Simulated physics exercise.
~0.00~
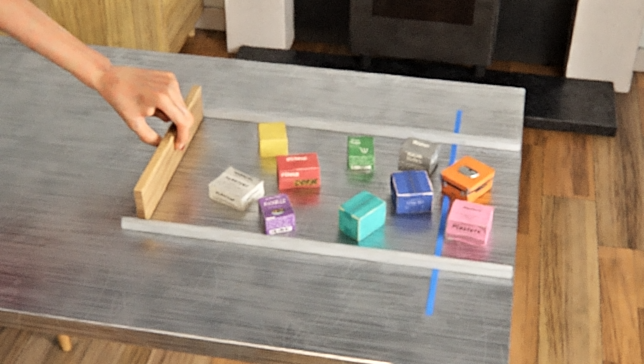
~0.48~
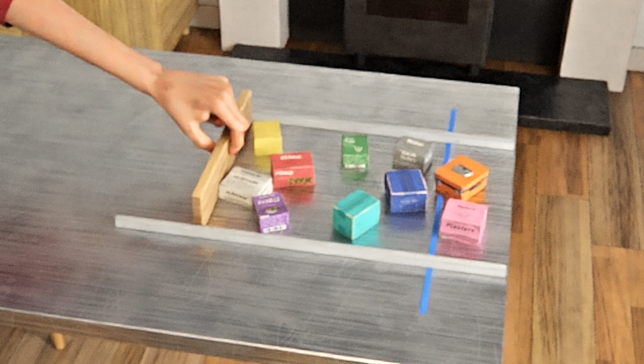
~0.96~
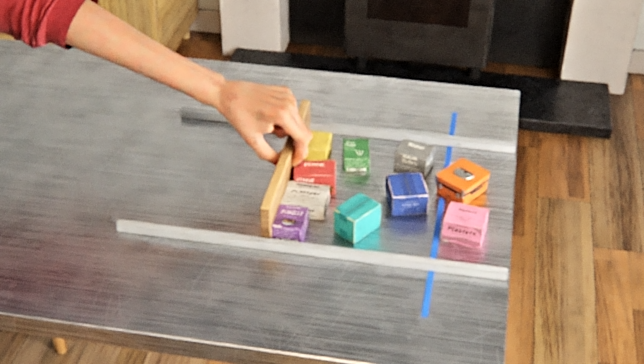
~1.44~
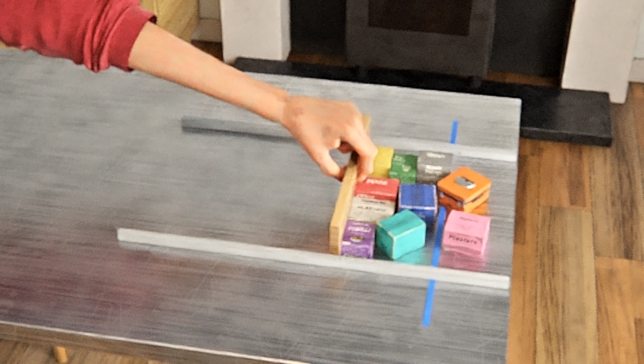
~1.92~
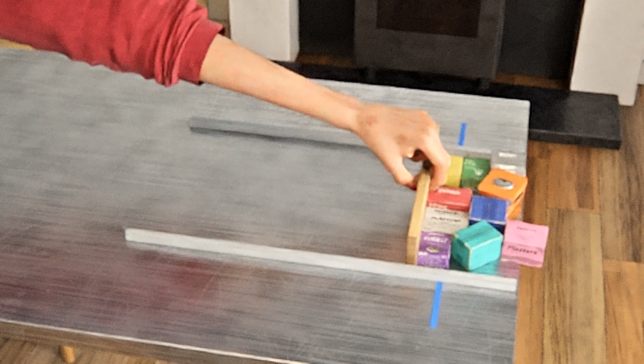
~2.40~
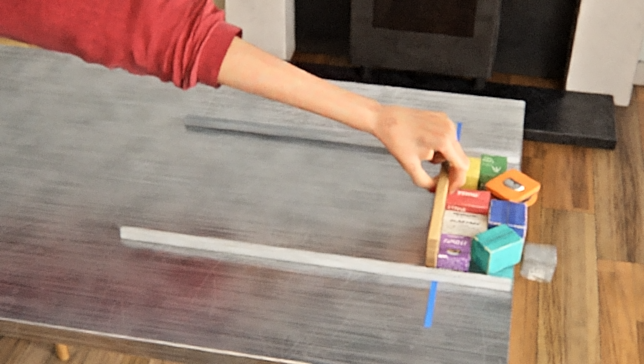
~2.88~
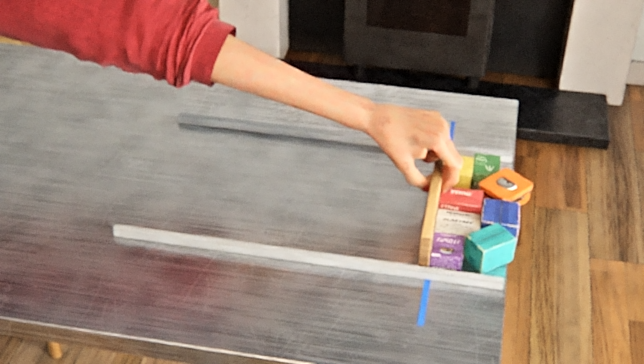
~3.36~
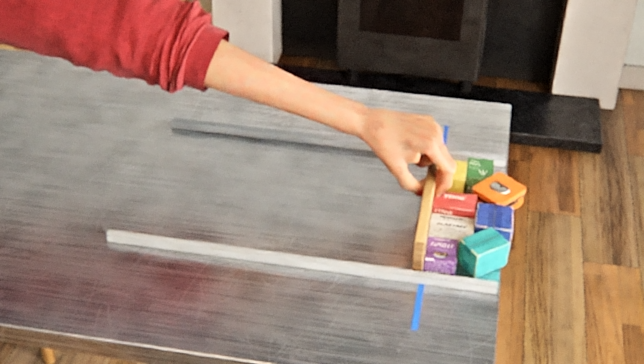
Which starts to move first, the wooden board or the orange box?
The wooden board starts to move first, and the orange box only shifts later, once the bunched boxes are pushed up toward the table's edge.
To begin with, a hand holds a wooden board upright on a grey table, where small colourful boxes lie scattered between two pale strips, with blue tape near the right end. The hand slides the board to the right, and it reaches the white box first, then gathers the purple, red and yellow ones. The bunched boxes press into the rest, pushing the pink, orange and grey boxes toward the edge. The pink box goes out of sight and the grey one tumbles off the end. The board stops near the tape, with the remaining boxes crowded at the rim, the orange one jutting out.
